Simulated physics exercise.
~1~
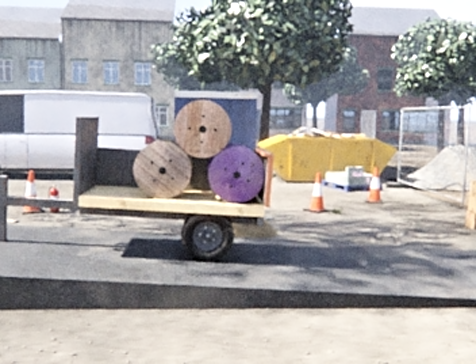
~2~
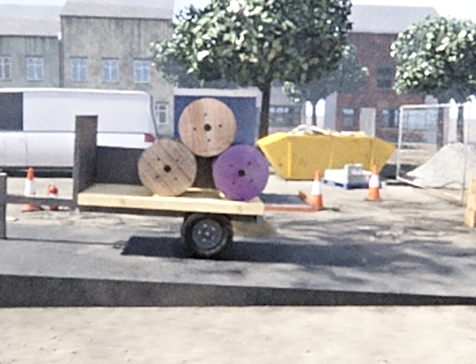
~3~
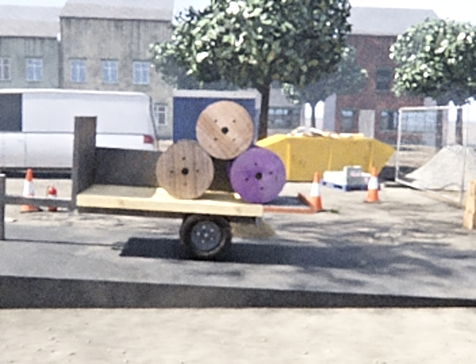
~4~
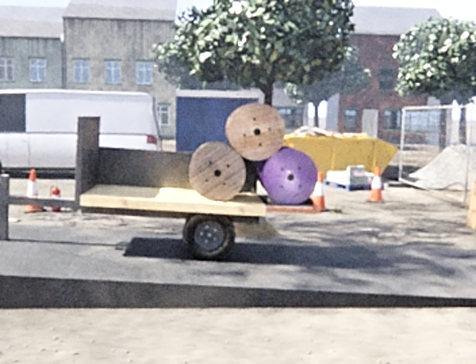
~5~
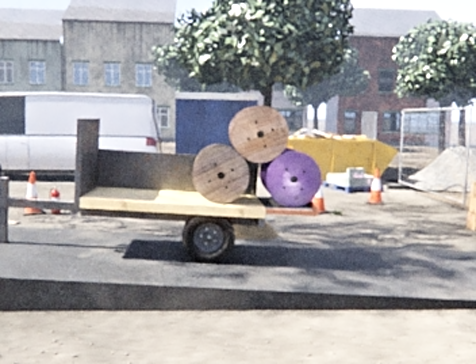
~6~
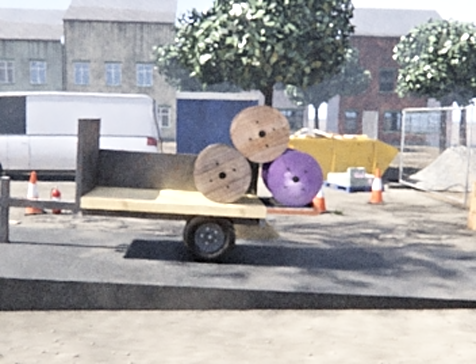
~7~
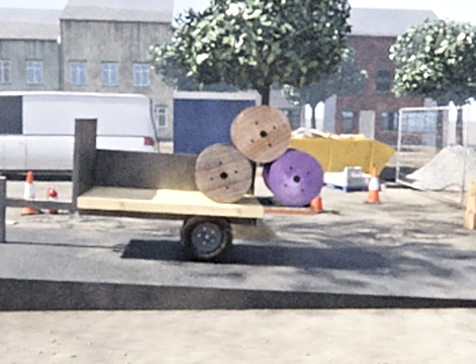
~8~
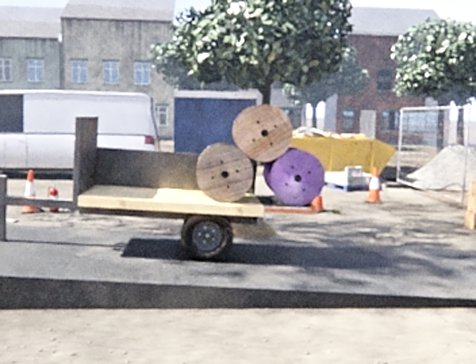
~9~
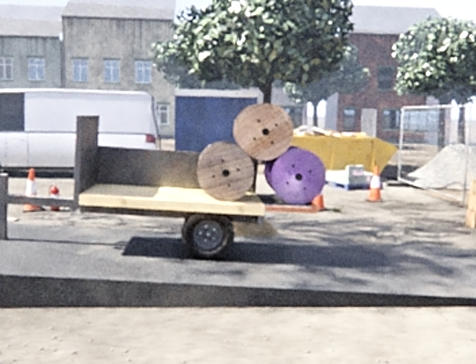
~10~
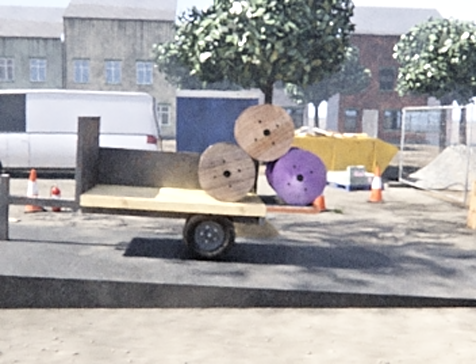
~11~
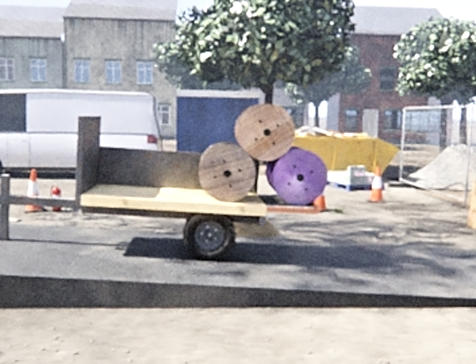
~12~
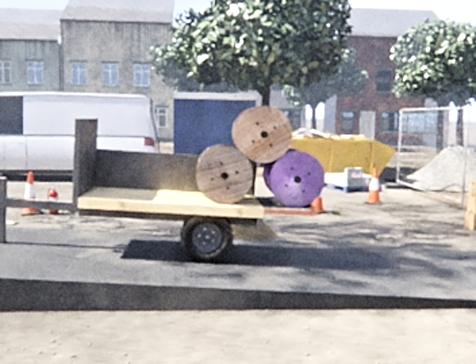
A flatbed trailer carried three stacked cable reels, two wooden and one purple, when its tailgate dropped open. The reels rolled right together, and the purple one rolled onto the lowered gate and stopped there, with the others still resting against it.
